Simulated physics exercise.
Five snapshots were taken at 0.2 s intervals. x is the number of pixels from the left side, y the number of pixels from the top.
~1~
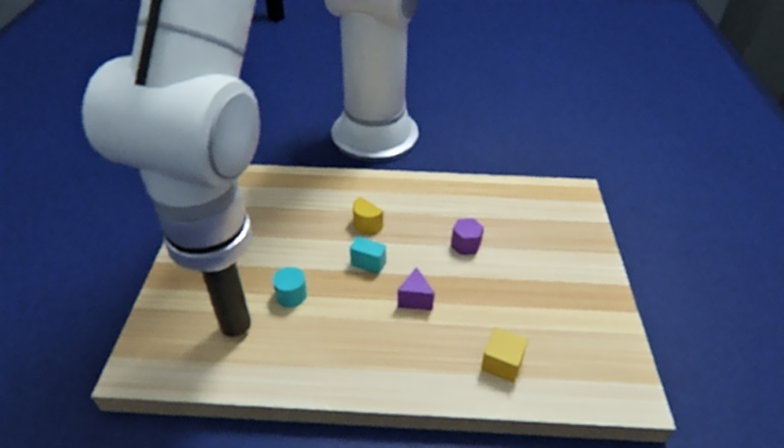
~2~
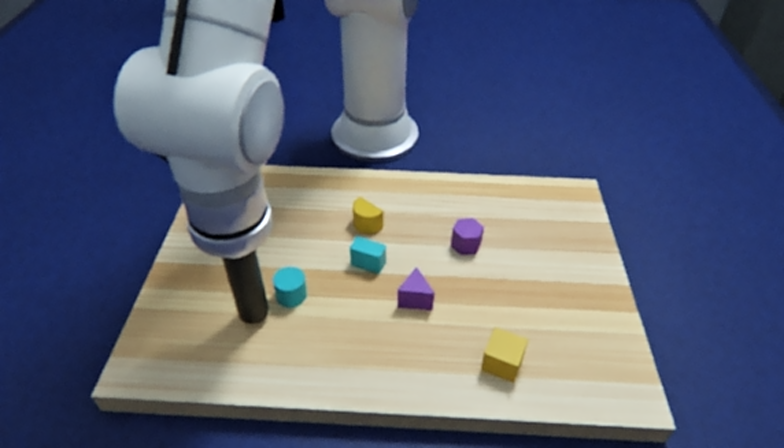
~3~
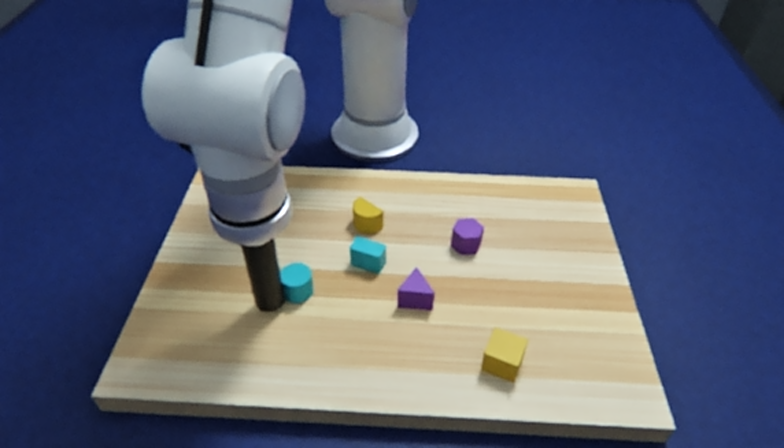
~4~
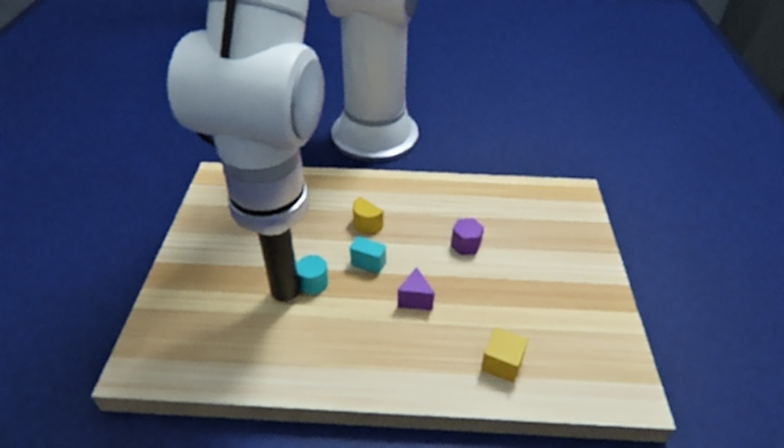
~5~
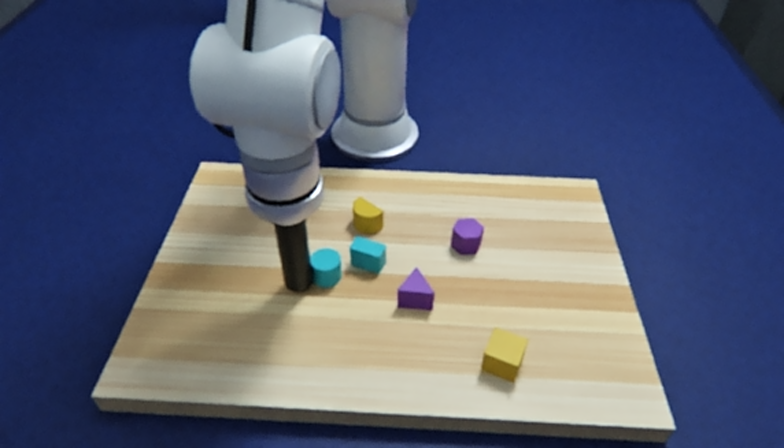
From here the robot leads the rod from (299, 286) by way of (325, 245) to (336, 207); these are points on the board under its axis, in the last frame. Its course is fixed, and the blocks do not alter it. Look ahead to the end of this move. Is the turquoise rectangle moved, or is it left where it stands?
It gets displaced.
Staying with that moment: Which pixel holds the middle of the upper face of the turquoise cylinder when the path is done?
In the picture, that point is around (343, 246).
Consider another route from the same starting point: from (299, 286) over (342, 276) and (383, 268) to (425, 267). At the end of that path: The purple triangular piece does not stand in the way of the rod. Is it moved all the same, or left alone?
By the time the path is finished, it has hardly shifted at all.
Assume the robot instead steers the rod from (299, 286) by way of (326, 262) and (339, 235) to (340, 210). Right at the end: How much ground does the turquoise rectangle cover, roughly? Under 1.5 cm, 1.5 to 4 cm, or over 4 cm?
The displacement of the turquoise rectangle is 1.5-4 cm.
The first path, step by step. One third of the way, rod at (316, 253); turquoise cylinder at (343, 247); turquoise rectangle at (376, 246).
Two thirds of the way, rod at (331, 227); turquoise cylinder at (343, 246); turquoise rectangle at (376, 246).
At the end, rod at (335, 202); turquoise cylinder at (343, 246); yellow D-shaped block not moved; turquoise rectangle at (376, 246).
